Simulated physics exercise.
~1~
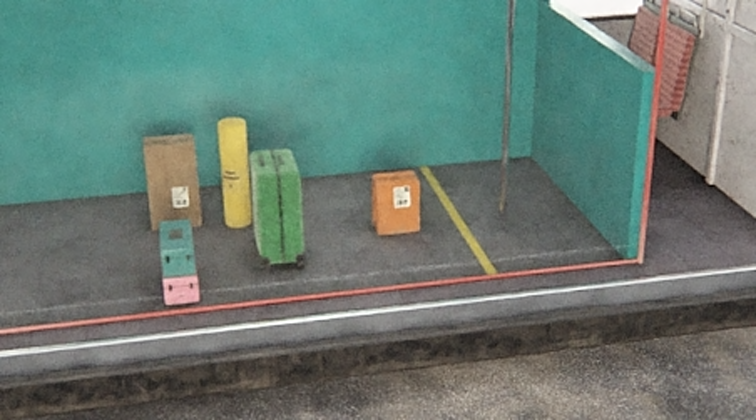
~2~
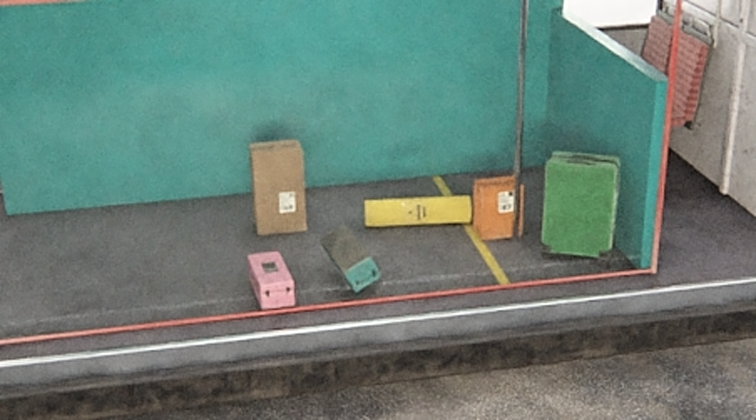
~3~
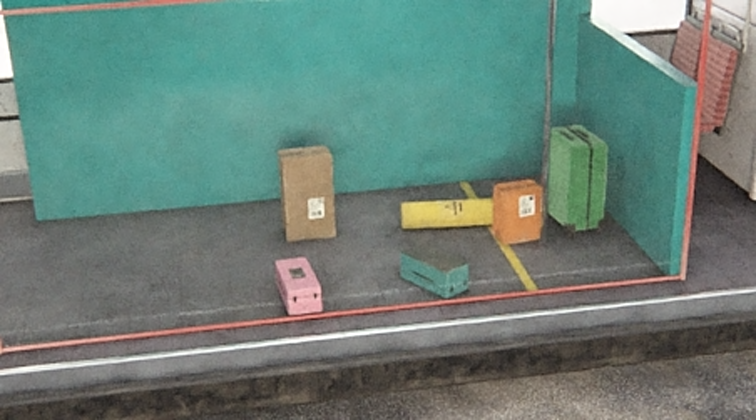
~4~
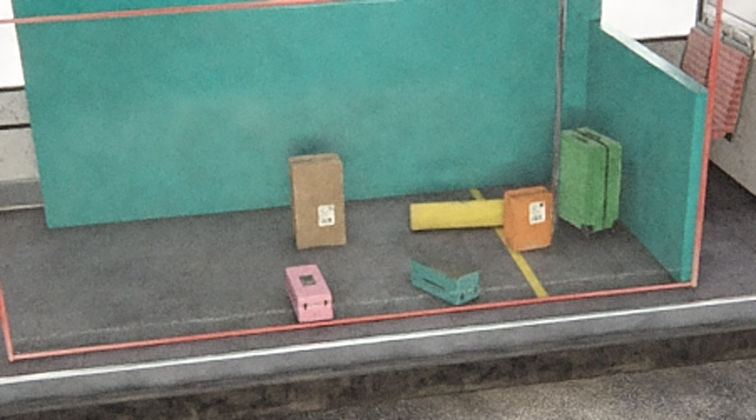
Teal-walled bus bay with loose goods sliding right, a yellow roll toppling, and the orange pack and green case crossing the yellow line.
